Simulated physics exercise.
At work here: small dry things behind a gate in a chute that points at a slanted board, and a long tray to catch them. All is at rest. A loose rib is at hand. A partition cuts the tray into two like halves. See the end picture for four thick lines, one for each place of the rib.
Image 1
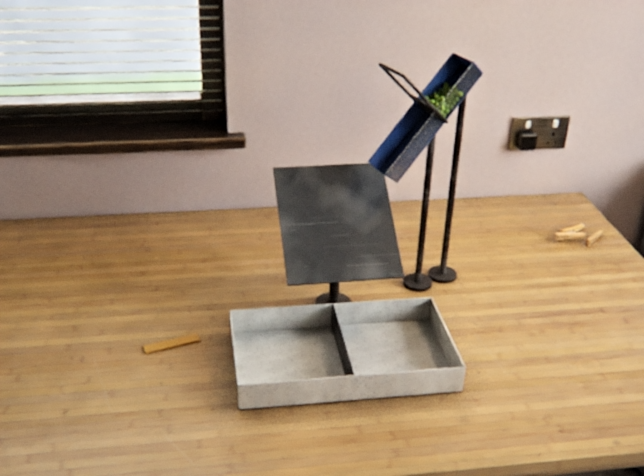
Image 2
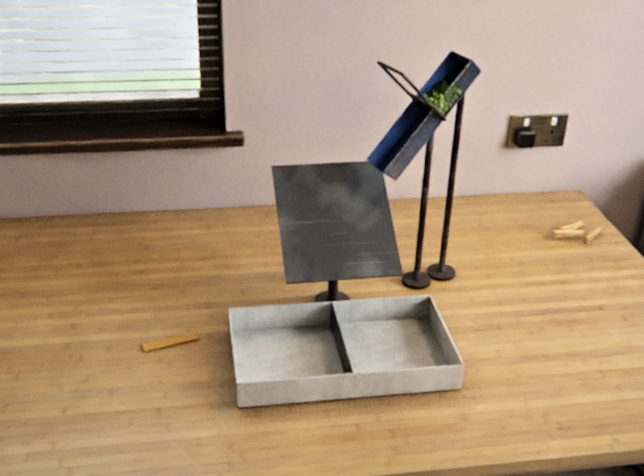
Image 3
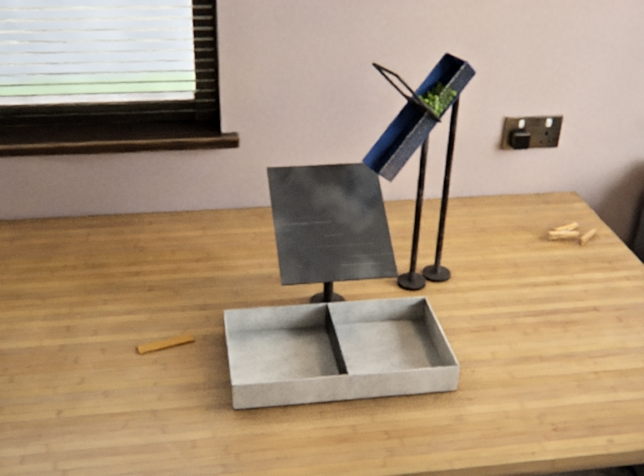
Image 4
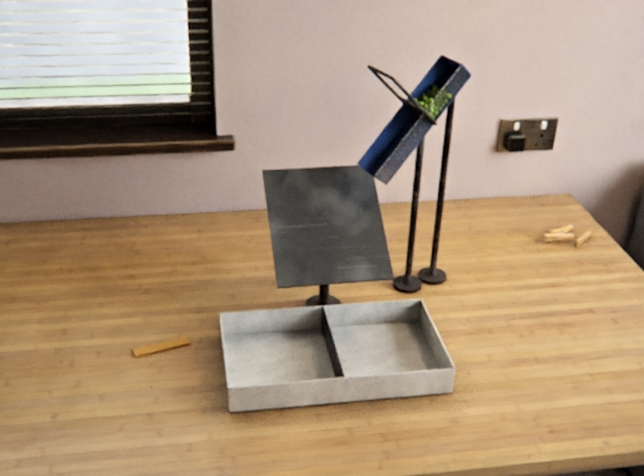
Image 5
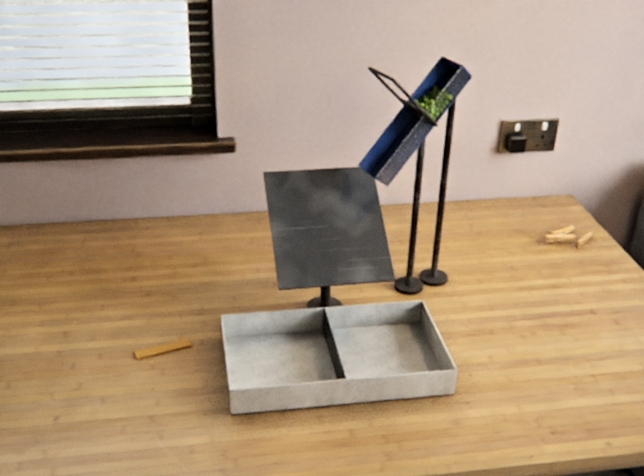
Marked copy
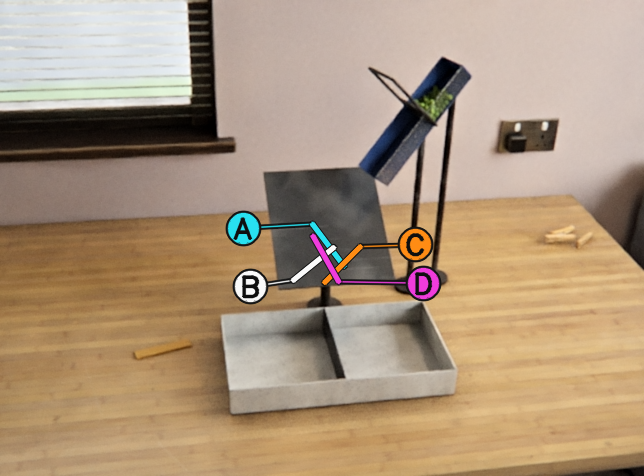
On a wooden table by a window, a blue chute of small green peas stood tilted above a slanted dark board and a divided grey tray; nothing moved except the view, which shifted slightly.
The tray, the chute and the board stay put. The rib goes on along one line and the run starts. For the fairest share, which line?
Choose B.
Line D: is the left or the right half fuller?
Right.
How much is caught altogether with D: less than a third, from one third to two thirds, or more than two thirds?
It is more than two thirds.
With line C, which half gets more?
Left.
On the marked copy, line A from (312, 224) to (344, 266); line B from (333, 247) to (293, 280); line C from (360, 246) to (324, 282); line D from (313, 236) to (338, 281).
With A, of what is caught, a stray few in the left half, nearly all in the right.
With B, of what is caught, about two thirds in the left half, about a third in the right.
With C, of what is caught, nearly all in the left half, a stray few in the right.
With D, of what is caught, a small part in the left half, nearly all in the right.
